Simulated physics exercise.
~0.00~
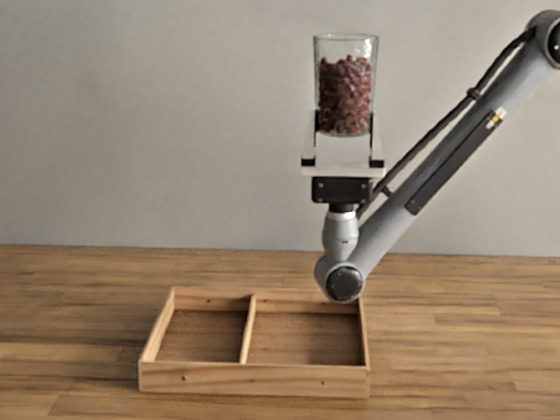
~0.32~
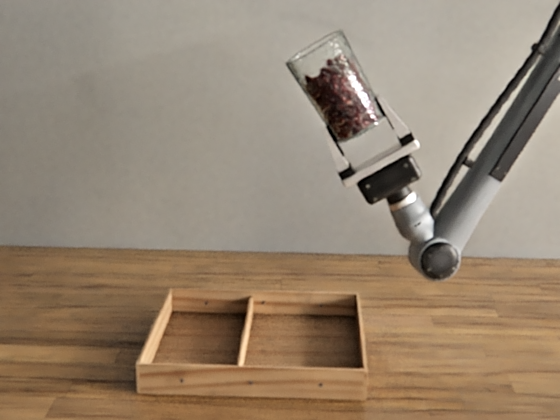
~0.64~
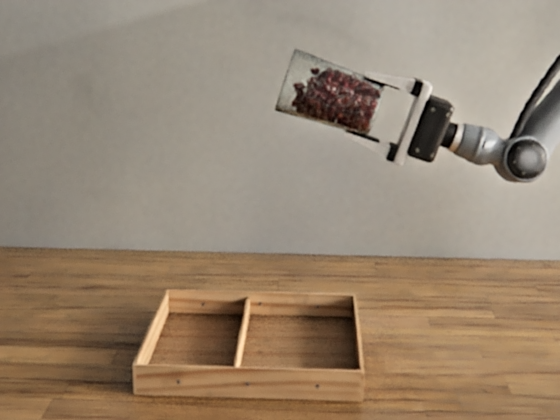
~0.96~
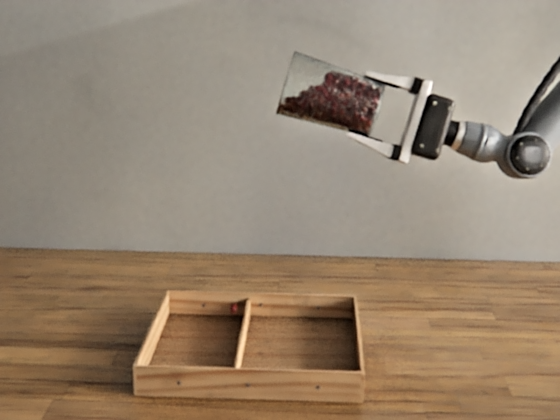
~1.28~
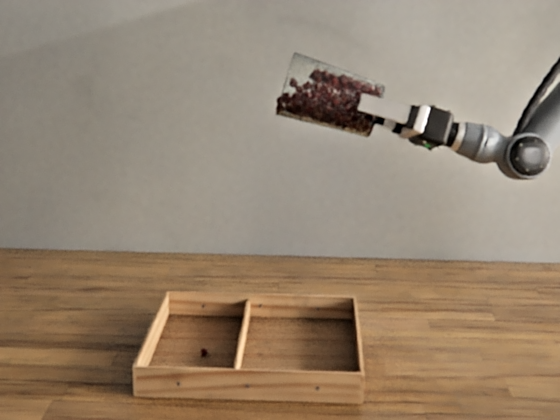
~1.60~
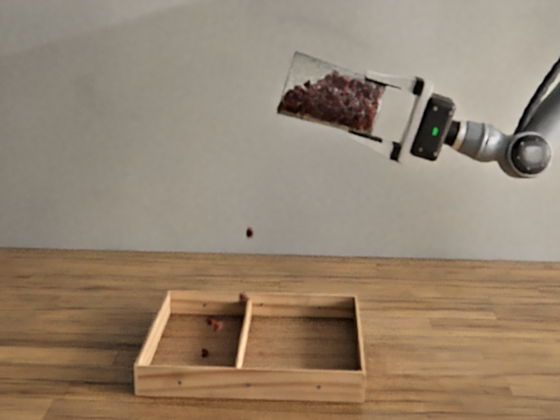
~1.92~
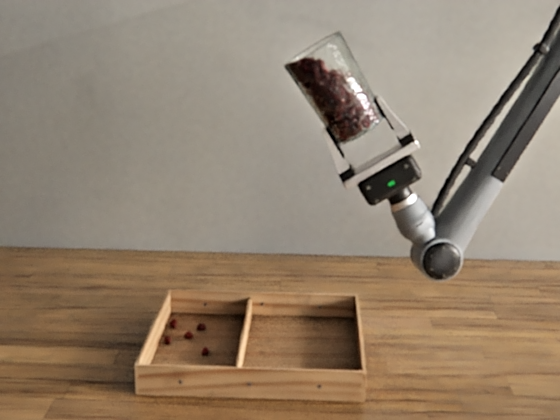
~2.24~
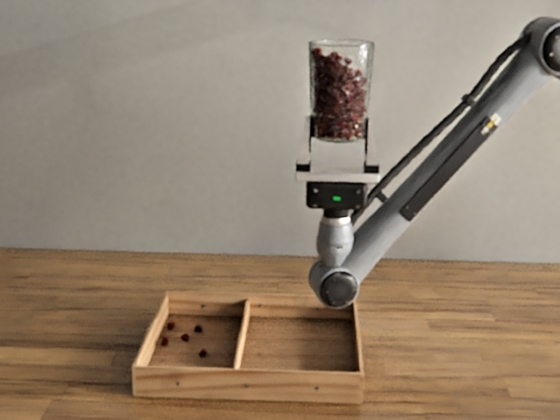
Robot arm tipping a glass tumbler of dark red beans, spilling a few into a wooden tray's left compartment, then returning upright.
